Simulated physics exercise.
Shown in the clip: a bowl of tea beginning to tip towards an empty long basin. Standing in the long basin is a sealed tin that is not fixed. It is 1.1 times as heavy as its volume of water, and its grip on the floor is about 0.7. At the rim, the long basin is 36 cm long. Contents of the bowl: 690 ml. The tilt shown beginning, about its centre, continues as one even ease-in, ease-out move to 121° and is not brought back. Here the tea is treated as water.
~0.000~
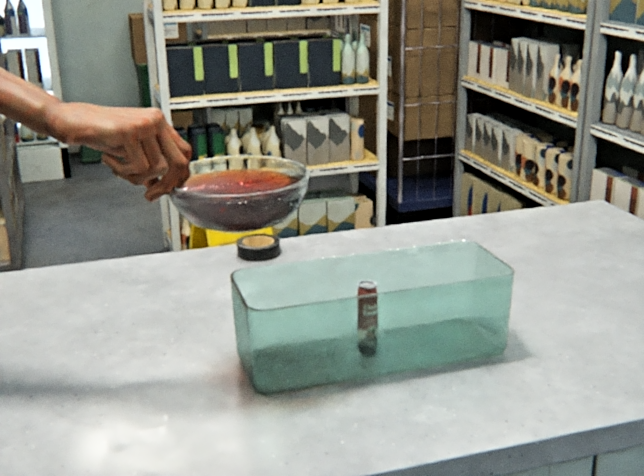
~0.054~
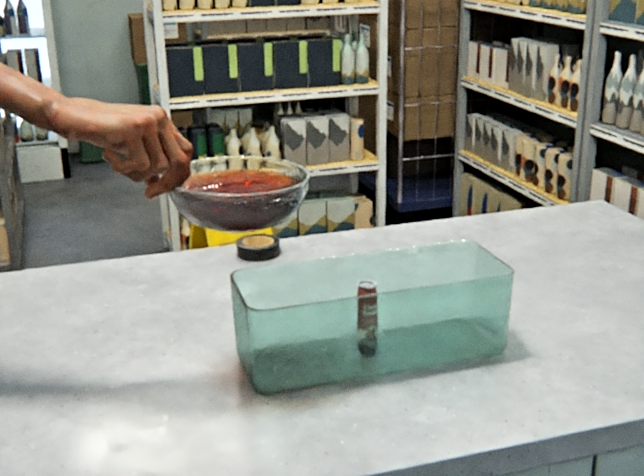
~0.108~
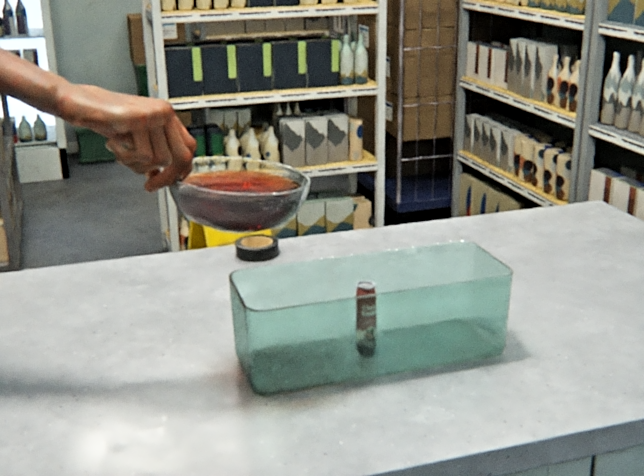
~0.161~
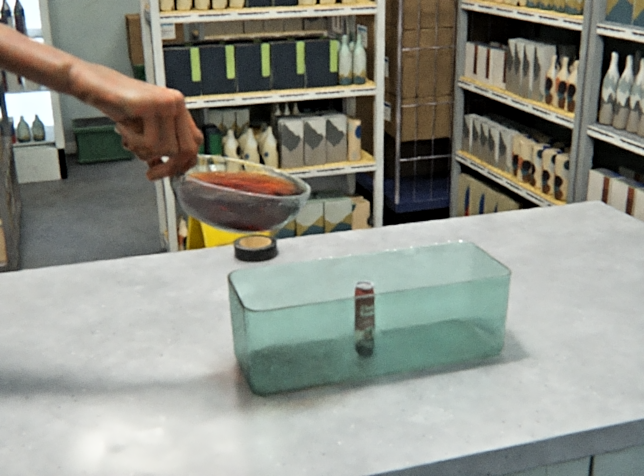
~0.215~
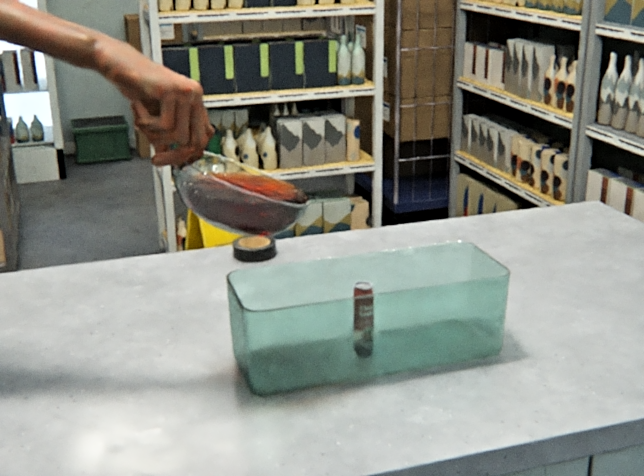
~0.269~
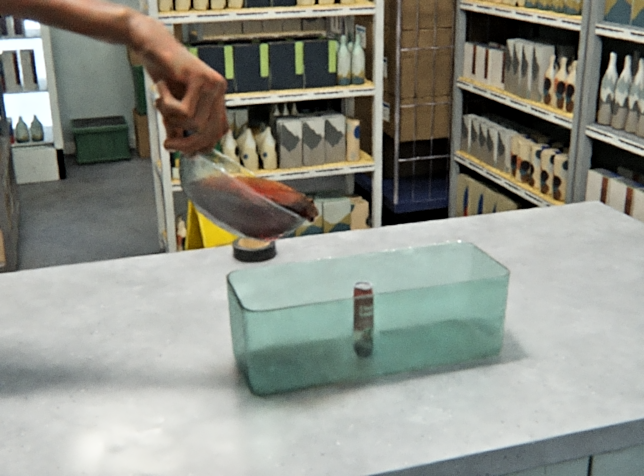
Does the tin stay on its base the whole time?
It pitches over.
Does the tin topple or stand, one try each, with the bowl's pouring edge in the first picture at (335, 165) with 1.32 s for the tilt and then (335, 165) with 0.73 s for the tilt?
Trial 1 - tin stays standing; trial 2 - tin tips.
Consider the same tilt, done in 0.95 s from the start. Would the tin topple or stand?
In that case the tin overturns.
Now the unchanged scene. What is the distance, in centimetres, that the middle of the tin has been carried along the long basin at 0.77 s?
Some 5 cm.
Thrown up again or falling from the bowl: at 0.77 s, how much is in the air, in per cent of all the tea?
Airborne fraction: Approx. 3 %.
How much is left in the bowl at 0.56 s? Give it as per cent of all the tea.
Still held: Roughly 1 % of the total.
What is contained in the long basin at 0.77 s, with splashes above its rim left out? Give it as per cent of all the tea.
Roughly 94 per cent.
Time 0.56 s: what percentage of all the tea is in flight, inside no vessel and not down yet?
It comes to roughly 9 per cent.
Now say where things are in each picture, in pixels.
In the first picture, it leans 0°; its right rim is at (306, 169); the tea meets the walls at (171, 192) and (301, 178); the long basin's rim runs from (239, 292) to (494, 257); the tin's top is at (367, 287).
In the second picture, it leans 2°; its right rim is at (306, 171); the tea meets the walls at (171, 191) and (301, 180).
In the third picture, it leans 6°; its right rim is at (306, 177); the tea meets the walls at (171, 189) and (301, 183).
In the fourth picture, it leans 14°; its right rim is at (306, 186); the tea meets the walls at (174, 186) and (302, 186).
In the fifth picture, it leans 24°; its right rim is at (305, 199); the tea meets the walls at (177, 185) and (302, 192); 1 per cent is over the edge.
In the sixth picture, it leans 36°; its right rim is at (302, 213); the tea meets the walls at (186, 188) and (290, 199); 11 per cent is over the edge.
After 0.56 s the tilt is 105° and 1 per cent is still to pour; the tin stands 1 cm from where it began.
After 0.77 s the tilt is 121° and 0 per cent is still to pour; the tin leans 33°.
After 0.99 s the tilt is 121° and 0 per cent is still to pour; the tin lies on its side.
After 1.23 s the tilt is 121° and 0 per cent is still to pour; the tin lies on its side.
In the end the tin lies on its side.
